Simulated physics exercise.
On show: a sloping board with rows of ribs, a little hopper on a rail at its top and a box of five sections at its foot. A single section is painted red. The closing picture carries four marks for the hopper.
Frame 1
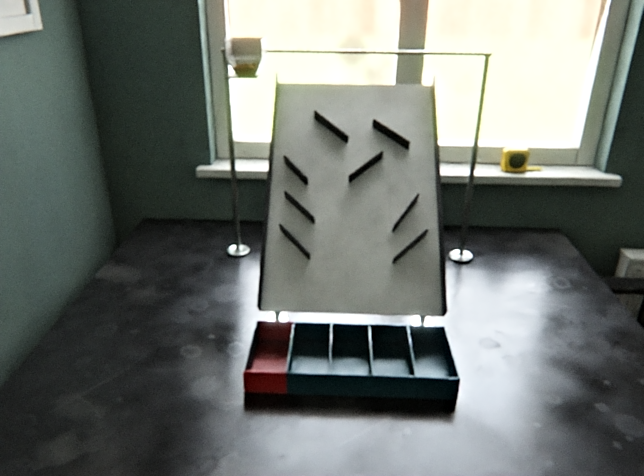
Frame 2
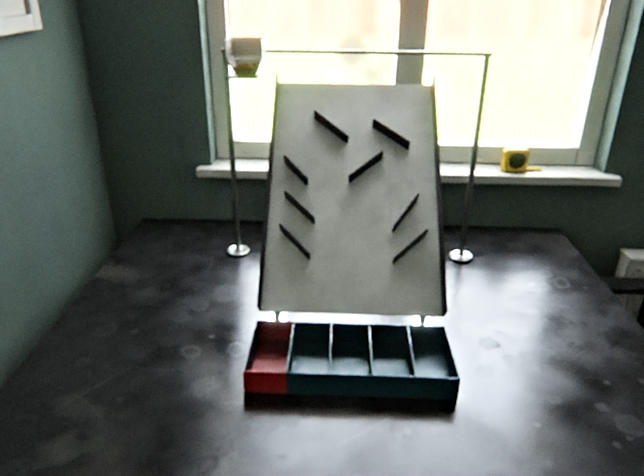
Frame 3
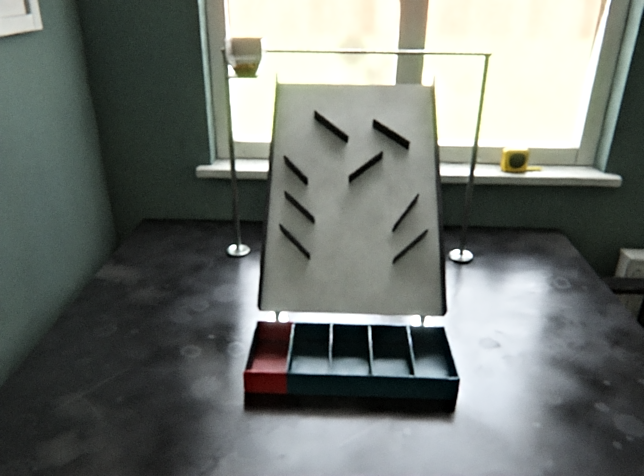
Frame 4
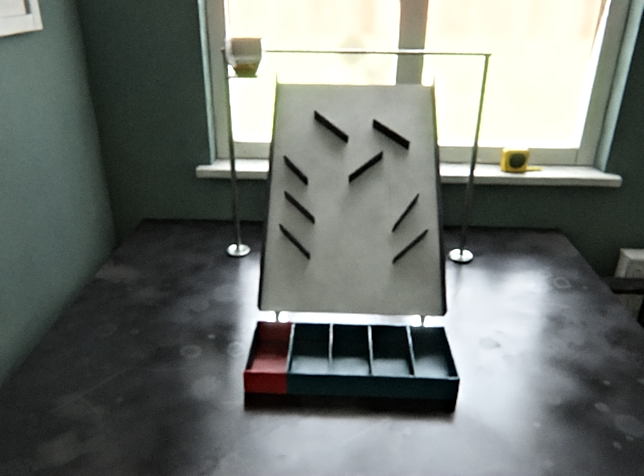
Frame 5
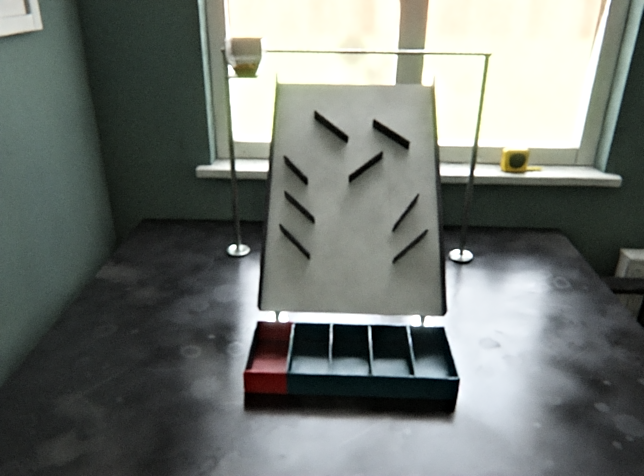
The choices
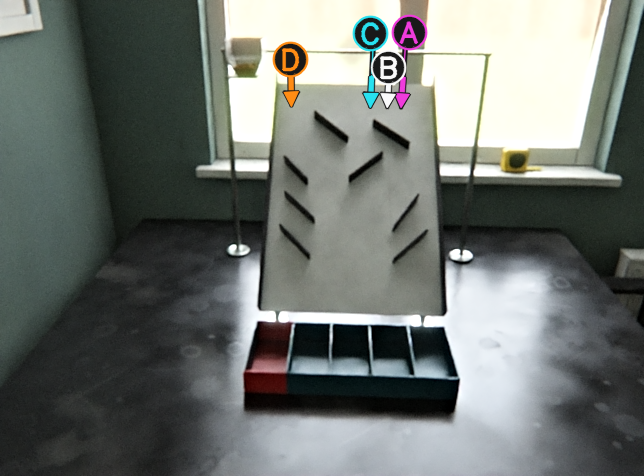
Sloping pale board with dark ribs standing motionless above a five-section box, its leftmost section red, before a bright window.
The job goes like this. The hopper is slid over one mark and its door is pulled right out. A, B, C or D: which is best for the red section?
D works best here.
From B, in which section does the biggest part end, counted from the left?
The fifth.
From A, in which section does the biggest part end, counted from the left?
It is the fifth one.
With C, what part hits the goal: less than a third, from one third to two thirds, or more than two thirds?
It is less than a third.
On the marked copy, mark A meets the board at (401, 102); mark B meets the board at (387, 102); mark C meets the board at (370, 102); mark D meets the board at (291, 101).
With A, not one piece in the red section, the larger part in other sections, roughly a quarter held on the board.
With B, not one piece in the red section, roughly two thirds in other sections, roughly a third held on the board.
With C, not one piece in the red section, the larger part in other sections, roughly a quarter held on the board.
With D, roughly a third in the red section, roughly two thirds in other sections.
